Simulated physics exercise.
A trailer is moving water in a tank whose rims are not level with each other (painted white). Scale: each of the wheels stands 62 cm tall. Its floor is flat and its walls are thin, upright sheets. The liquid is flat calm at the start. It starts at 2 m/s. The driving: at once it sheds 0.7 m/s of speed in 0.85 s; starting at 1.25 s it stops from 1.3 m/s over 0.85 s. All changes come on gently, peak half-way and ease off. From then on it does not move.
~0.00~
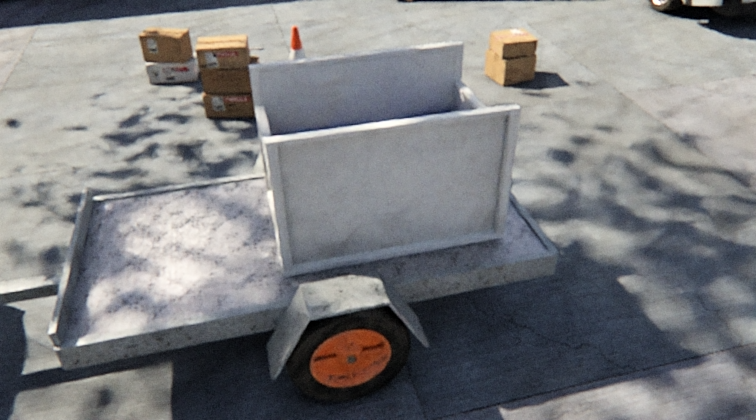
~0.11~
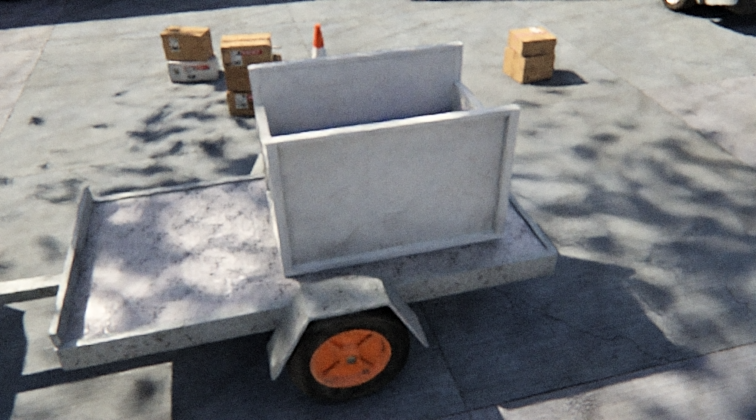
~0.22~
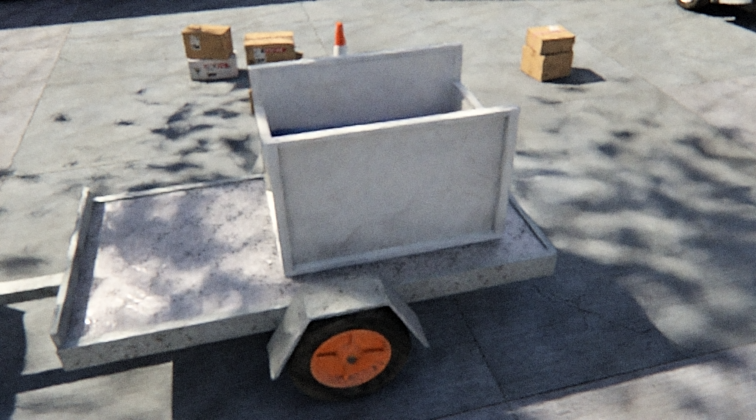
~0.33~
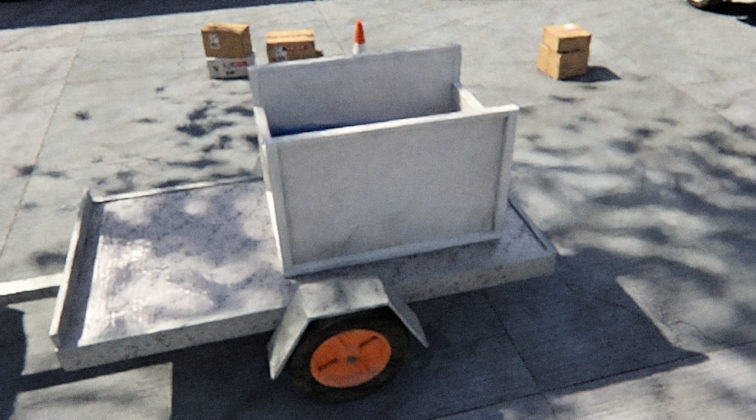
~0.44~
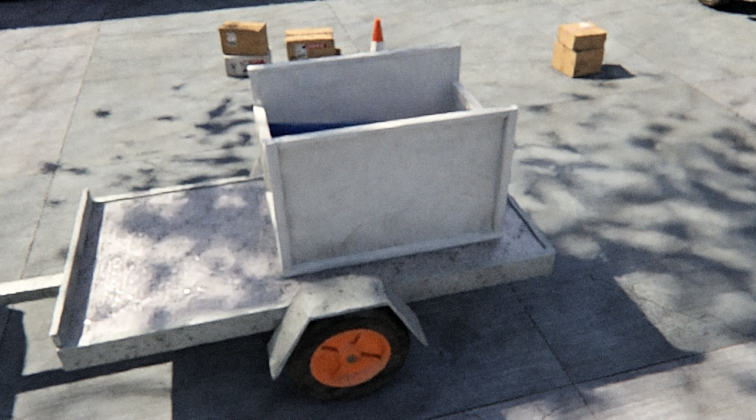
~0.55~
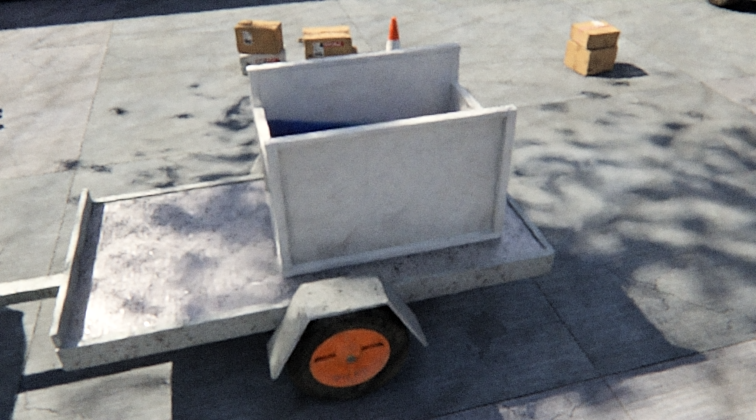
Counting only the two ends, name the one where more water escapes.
More leaves at the left one.
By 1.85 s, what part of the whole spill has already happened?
Some 0 per cent by then.
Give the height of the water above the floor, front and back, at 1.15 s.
About 36 cm in front and 44 cm behind.
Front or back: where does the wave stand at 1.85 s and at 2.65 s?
At the front, then the back.
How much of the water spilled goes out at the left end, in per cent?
Some 80 per cent of it.
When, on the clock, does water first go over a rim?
Near 2.2 s.
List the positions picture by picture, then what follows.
In the first picture, still flat; the front is on the left, levels are read along the far wall; built up higher, the near side, the far side; a wheel hub at (353, 365).
In the second picture, still flat.
In the third picture, still flat.
In the fourth picture, level at the front (281, 132); rising 5° towards the left end.
In the fifth picture, level at the front (280, 127); rising 8° towards the left end.
In the sixth picture, level at the front (279, 125); rising 10° towards the left end; a wheel hub at (352, 364).
By 1.15 s front 36 cm, middle 39 cm, back 44 cm above the floor; no loss so far.
By 1.85 s front 65 cm, middle 33 cm, back 23 cm above the floor; no loss so far.
By 2.65 s front 25 cm, middle 32 cm, back 68 cm above the floor; the loss stands at 4 per cent, over the left end.
By 5.09 s the loss stands at 7 per cent, mostly over the left end, some over the right end; the left end has passed 6 per cent and the right end 2.
